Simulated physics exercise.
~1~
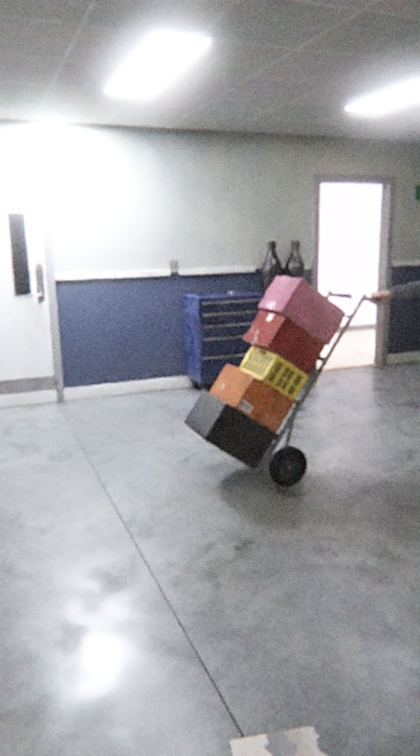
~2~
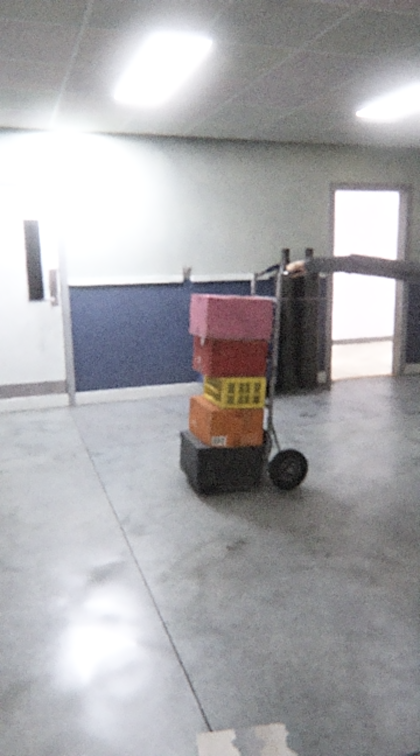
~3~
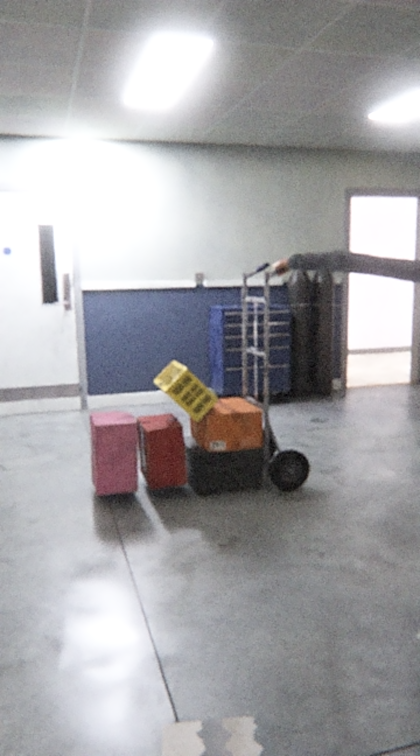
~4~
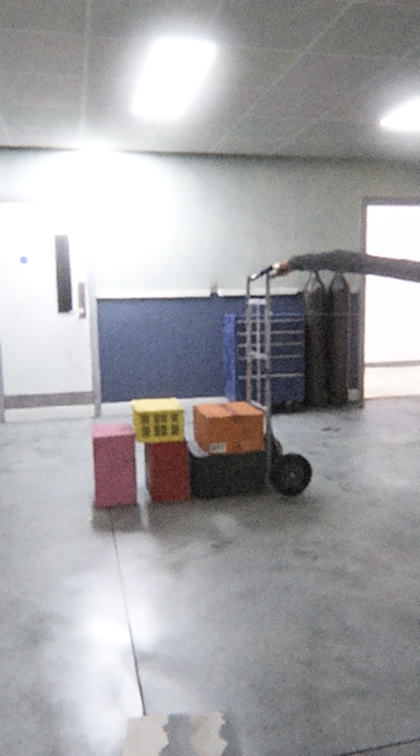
Three boxes toppled off a hand truck as an arm brought it from a tilt to upright, the pink and red ones landing on the floor to the left and the yellow crate ending up on the red one, while the orange and black boxes stayed stacked.
